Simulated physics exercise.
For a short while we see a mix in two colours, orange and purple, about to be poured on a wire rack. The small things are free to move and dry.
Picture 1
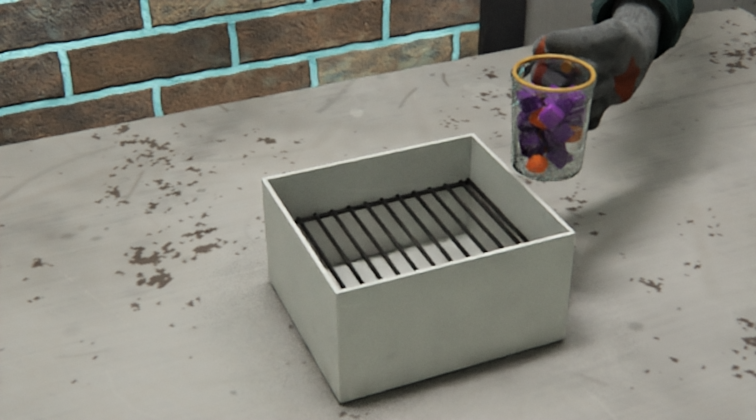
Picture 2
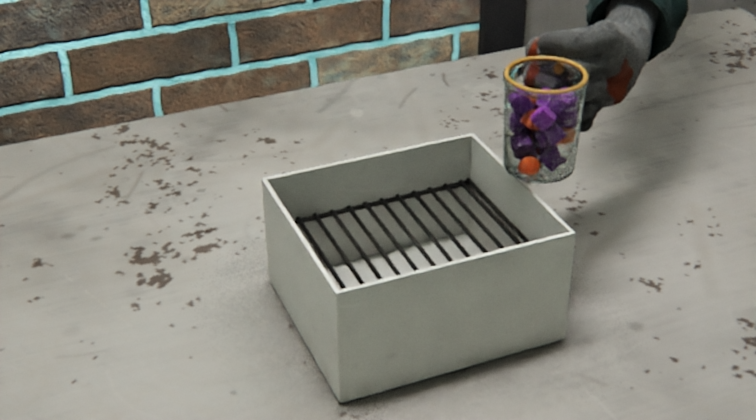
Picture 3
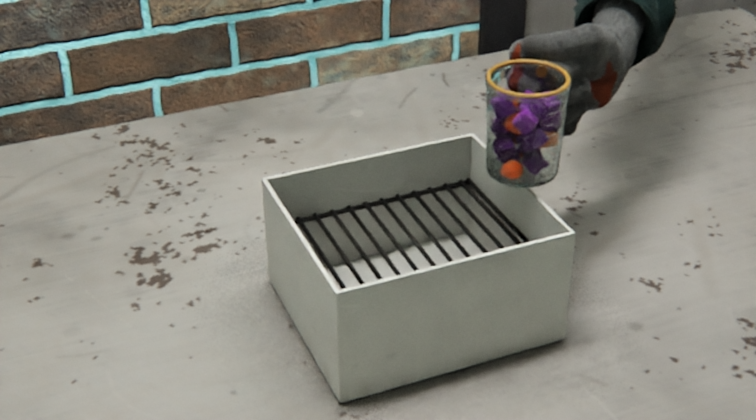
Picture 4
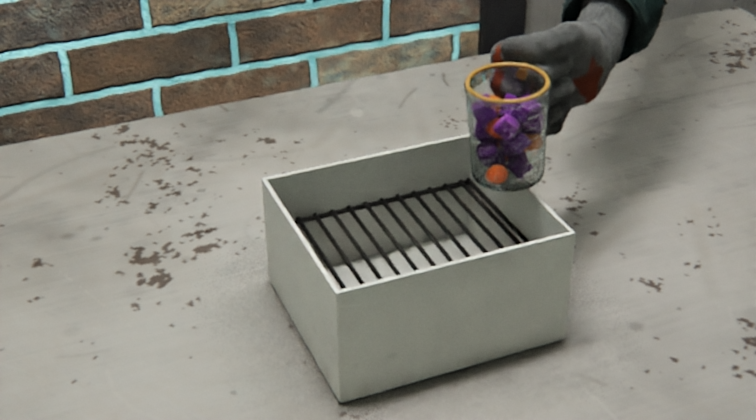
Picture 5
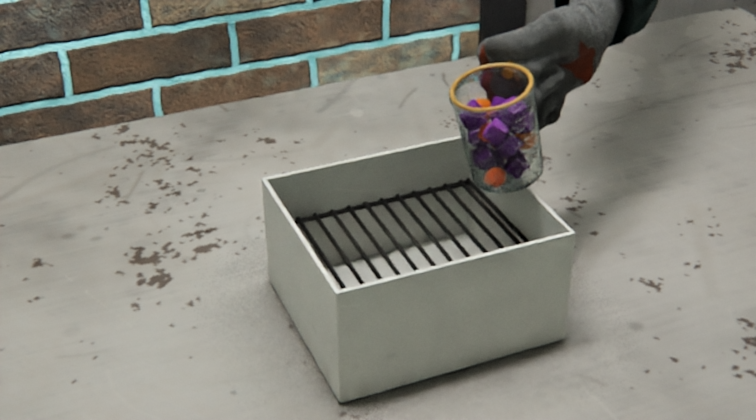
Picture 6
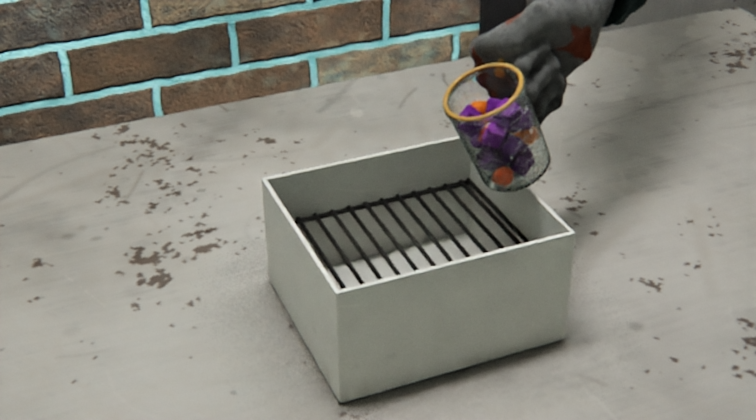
A gloved hand carried a clear cup of orange and purple pieces leftward to above the back right edge of an open box with a wire rack inside, then tilted it to the left.
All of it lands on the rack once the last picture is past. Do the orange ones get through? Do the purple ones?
Finally, the orange pieces can't get past, and the purple pieces can't get past.
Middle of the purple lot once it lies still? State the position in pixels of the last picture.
When the motion stops, its middle lies near (435, 244) in the final view.
Then, 0.36 s on from there, orange ones, the whole lot in the cup; purple ones, the whole lot in the cup.
Then, 0.75 s on from there, orange ones, the whole lot in the cup; purple ones, all but a few in the cup, a little on or over the wires.
Then, 1.21 s on from there, orange ones, near a quarter in the cup, near two thirds on or over the wires; purple ones, near a quarter in the cup, the bulk on or over the wires.
In the end, orange ones, the whole lot on the wires, none at all under the rack; purple ones, the whole lot on the wires, none at all under the rack.
